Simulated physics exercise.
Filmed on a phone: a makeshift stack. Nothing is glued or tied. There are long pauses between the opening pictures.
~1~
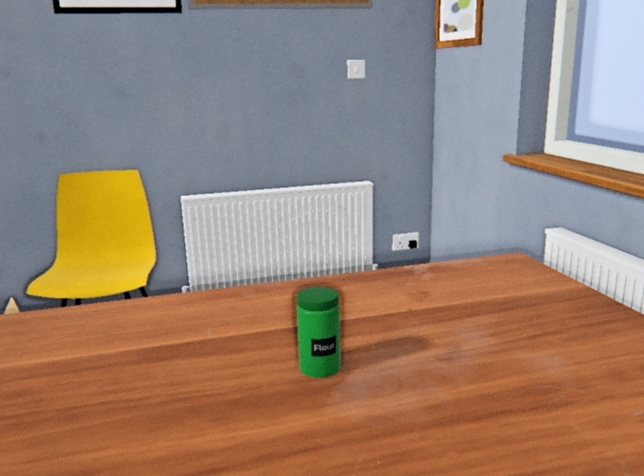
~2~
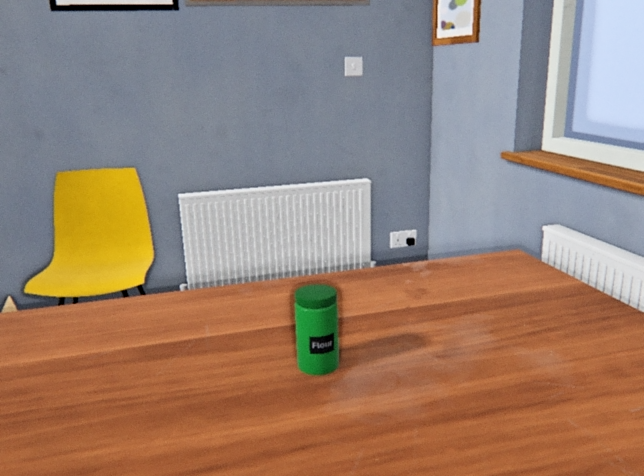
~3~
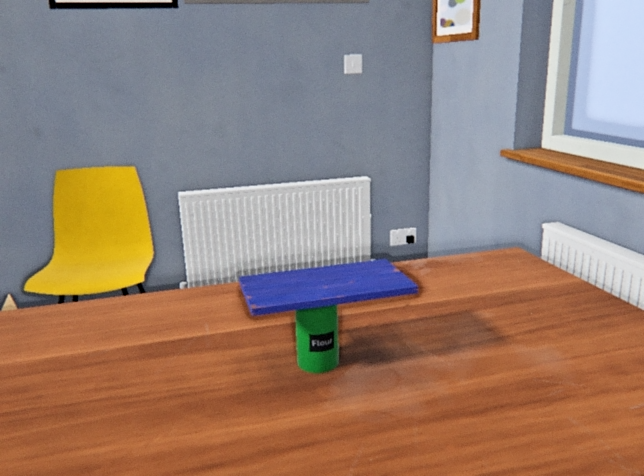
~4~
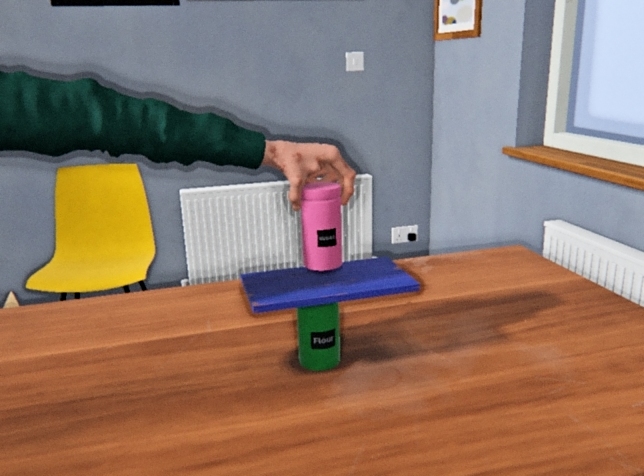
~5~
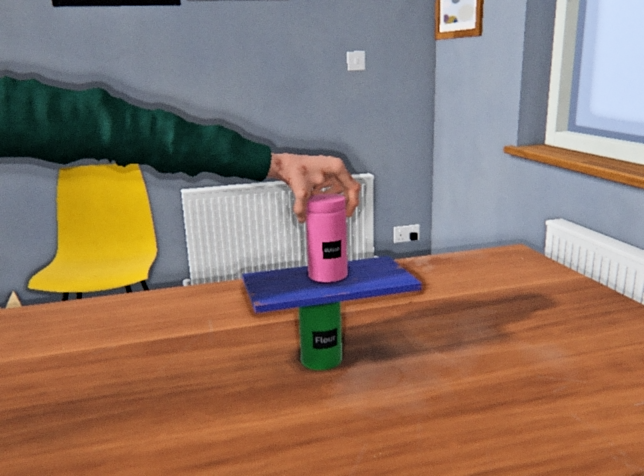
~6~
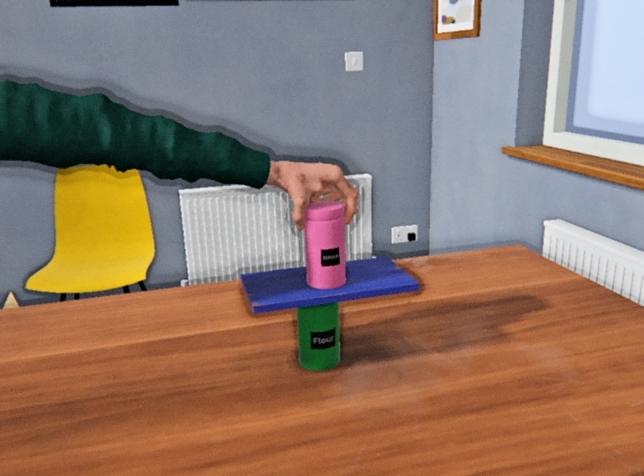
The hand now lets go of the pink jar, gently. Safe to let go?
As it turns out, it holds.
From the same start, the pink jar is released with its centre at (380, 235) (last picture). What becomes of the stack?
Then it comes apart.
Then, 0.80 s on from there, no change.
Then, 1.70 s on from there, pink jar resting near (325, 245).
In the end, all 3 unmoved. At the end, from the last picture's camera, pink jar near (325, 245). The stack stays up.
